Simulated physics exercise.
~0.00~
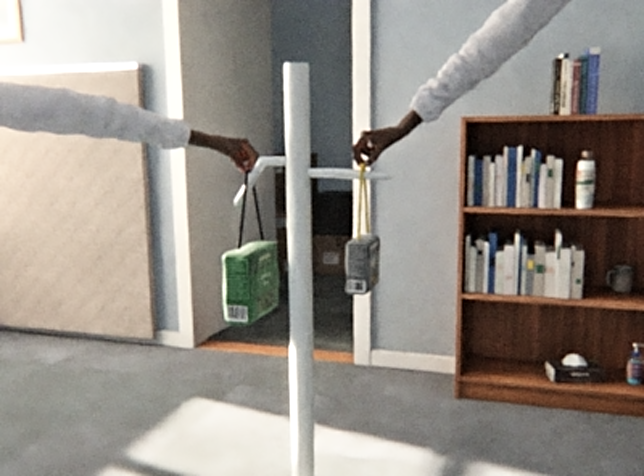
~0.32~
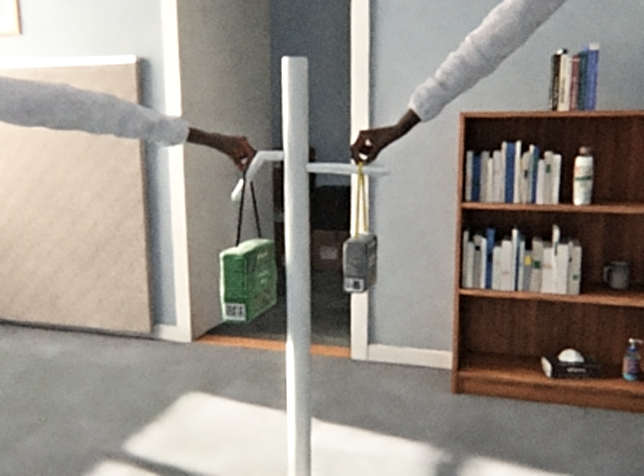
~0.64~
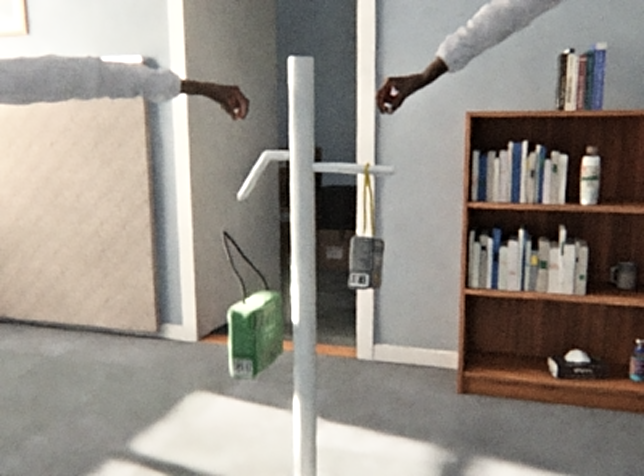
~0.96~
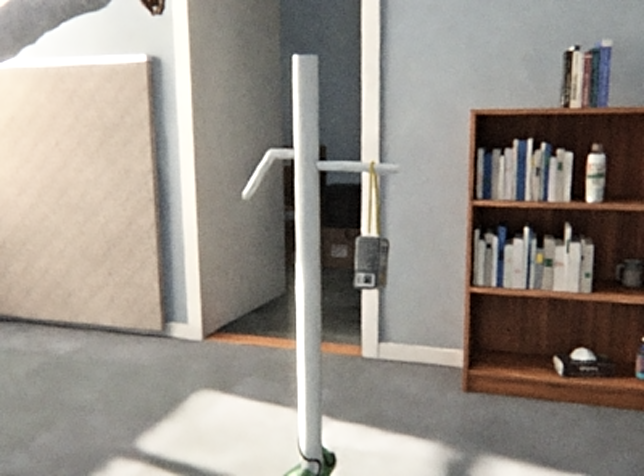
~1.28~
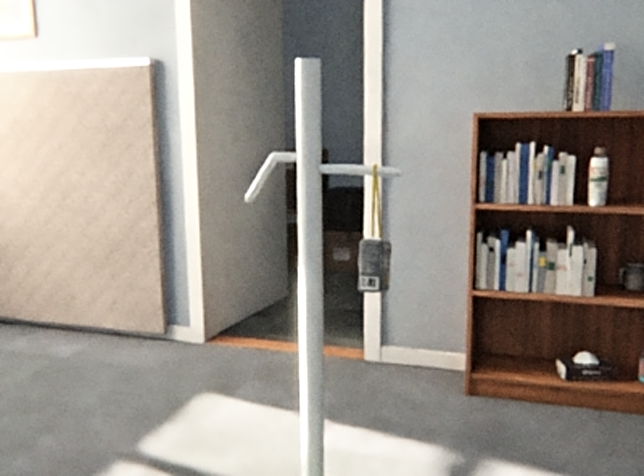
Two hands releasing a green bag and a grey pouch at a white stand, the bag falling, the pouch staying hung.
